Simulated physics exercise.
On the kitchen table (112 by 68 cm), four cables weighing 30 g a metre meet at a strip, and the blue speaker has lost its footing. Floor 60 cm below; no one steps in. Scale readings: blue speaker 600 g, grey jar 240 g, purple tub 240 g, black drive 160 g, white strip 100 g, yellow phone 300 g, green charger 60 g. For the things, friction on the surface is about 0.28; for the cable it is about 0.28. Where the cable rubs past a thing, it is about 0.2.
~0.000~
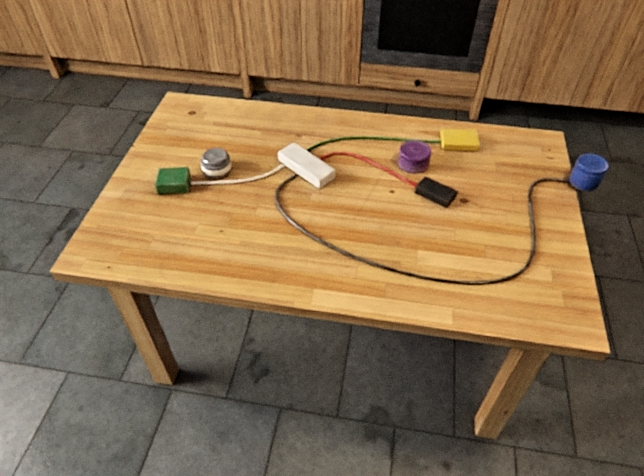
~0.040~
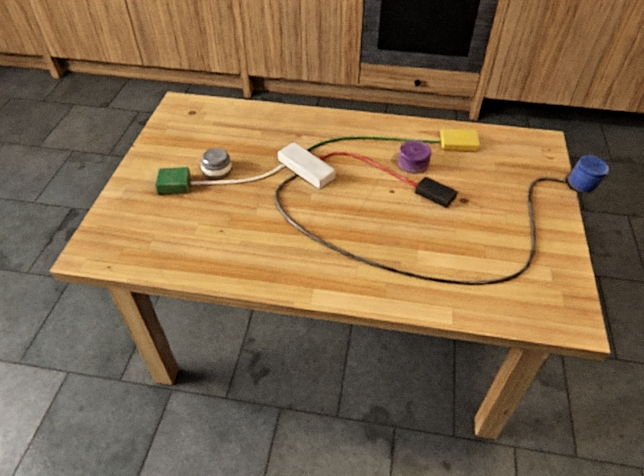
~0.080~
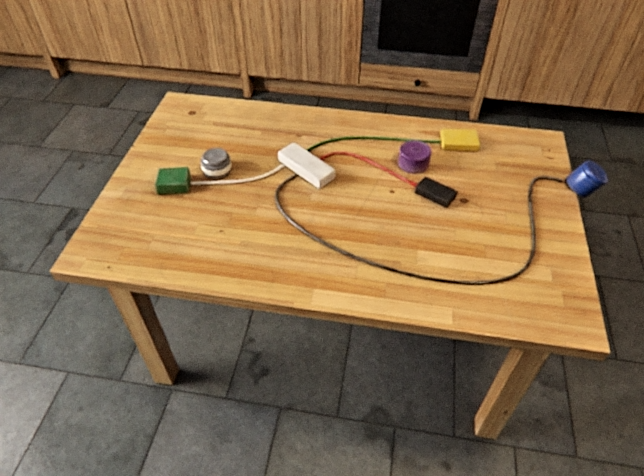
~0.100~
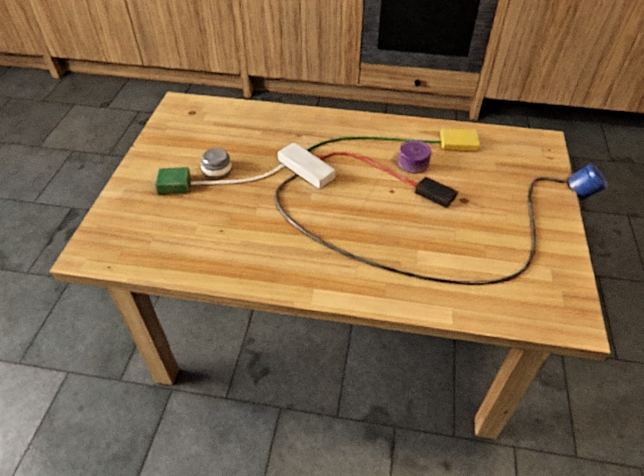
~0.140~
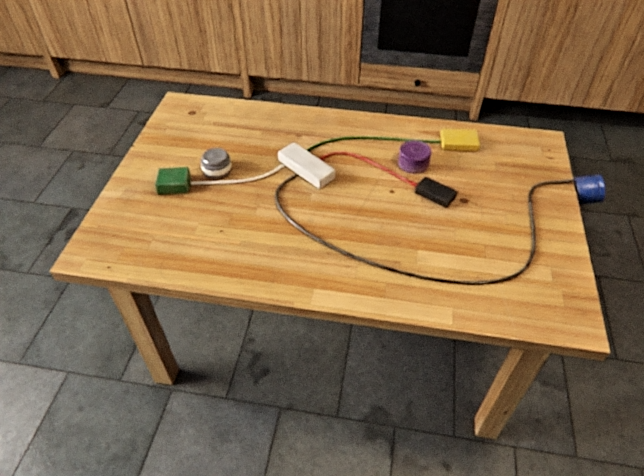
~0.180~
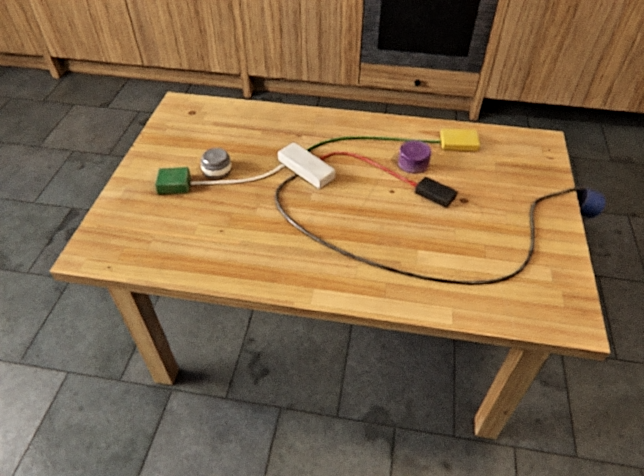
A blue speaker on a black cable at the right edge of the wooden table tilted over, then slipped down past the edge until partly hidden, while the other things on the table stayed still.
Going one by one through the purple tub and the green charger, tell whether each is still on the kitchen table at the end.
Purple tub: Yes, still there. Green charger: Yes, still there.
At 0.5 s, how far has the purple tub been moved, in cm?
0 centimetres or so.
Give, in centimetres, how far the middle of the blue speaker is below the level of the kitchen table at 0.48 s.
I'd put it at about 55 centimetres under.
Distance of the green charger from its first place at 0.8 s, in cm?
Shift reading: Approx. 42 cm.
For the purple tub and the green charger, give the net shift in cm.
Distances from start to rest: Close to 0 cm, then close to 46 cm.
By 0.5 s, the strip's end of the black cable at (332, 184); green charger 11 cm off its start, white strip 6 cm off its start, blue speaker over the edge.
By 0.8 s, the strip's end of the black cable at (337, 187); green charger 41 cm off its start, white strip 8 cm off its start, black drive 7 cm off its start.
By 1.1 s, the strip's end of the black cable at (337, 187); green charger 46 cm off its start at (353, 227), white strip 8 cm off its start at (336, 169), black drive 7 cm off its start at (445, 170).
By 1.4 s, the strip's end of the black cable at (337, 187); green charger 46 cm off its start, white strip 8 cm off its start, black drive 7 cm off its start.
By 2.6 s, the strip's end of the black cable at (337, 187); green charger 46 cm off its start at (353, 227), purple tub 0 cm off its start at (416, 150), white strip 8 cm off its start at (336, 169), black drive 7 cm off its start at (445, 170).
